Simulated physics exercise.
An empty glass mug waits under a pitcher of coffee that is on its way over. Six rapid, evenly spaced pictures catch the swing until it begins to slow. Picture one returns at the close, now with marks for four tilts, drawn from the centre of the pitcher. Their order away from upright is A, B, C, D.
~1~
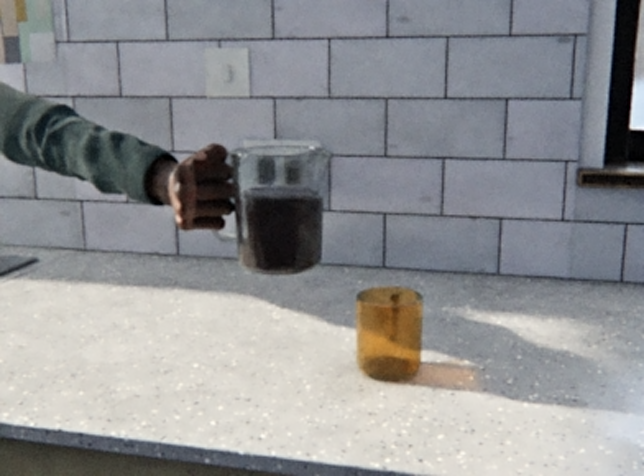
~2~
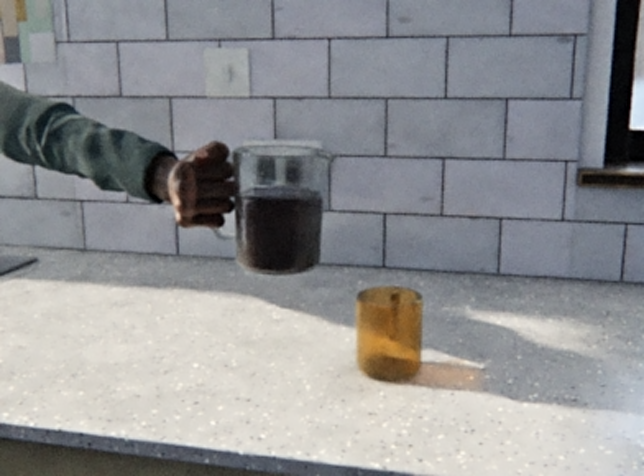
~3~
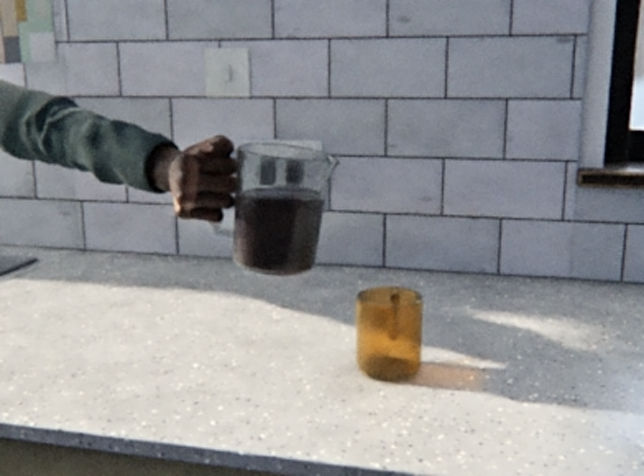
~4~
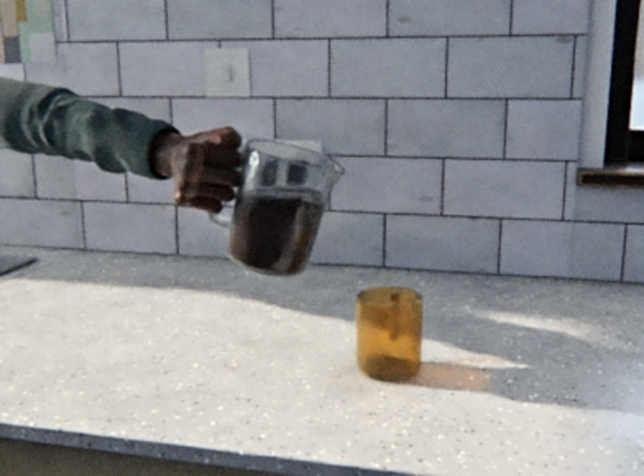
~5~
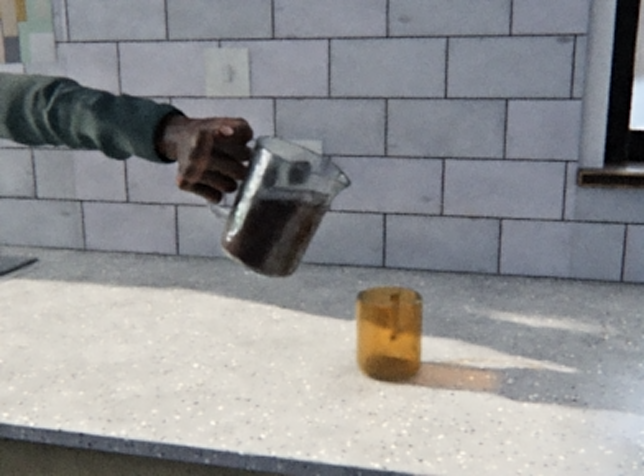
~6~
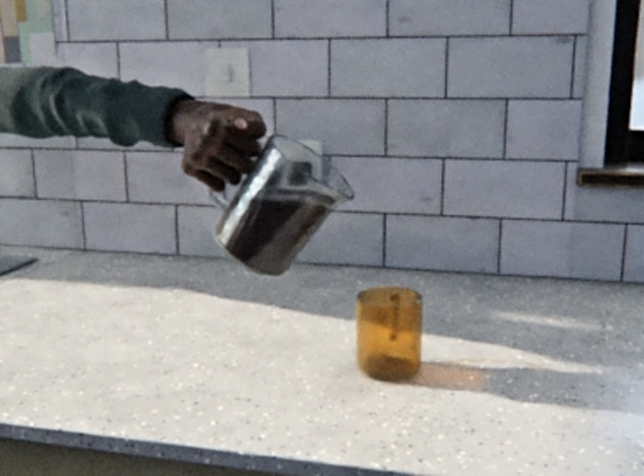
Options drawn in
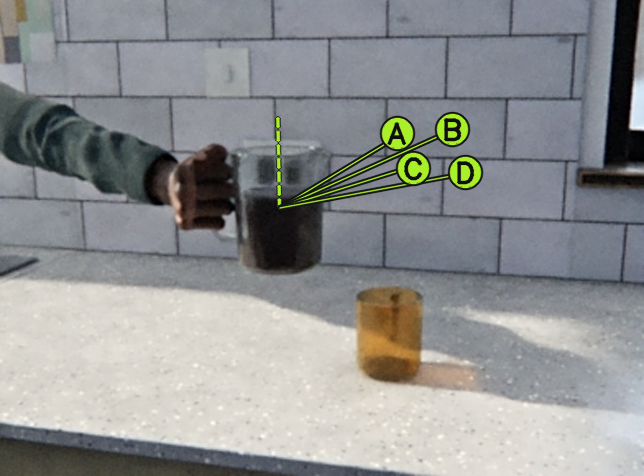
A glass pitcher of dark coffee, gripped by a hand in a green sleeve, hung nearly still, then tilted steadily to the right above an empty amber glass mug on the speckled counter.
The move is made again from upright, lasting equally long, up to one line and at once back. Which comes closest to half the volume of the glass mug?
I would pick tilt B.
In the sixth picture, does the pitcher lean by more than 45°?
No.
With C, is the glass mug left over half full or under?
Over half.
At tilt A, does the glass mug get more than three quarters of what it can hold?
No.
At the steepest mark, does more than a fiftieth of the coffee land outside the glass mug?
Yes.
On the marked copy, A at (384, 144); B at (436, 137); C at (396, 171); D at (449, 176).
If A is chosen, the glass mug ends with about 29 % of what it can hold.
If B is chosen, the glass mug ends with about 50 % of what it can hold.
If C is chosen, the glass mug ends with about 73 % of what it can hold.
If D is chosen, the glass mug ends with about 82 % of what it can hold; 9 % of the coffee is spilt.
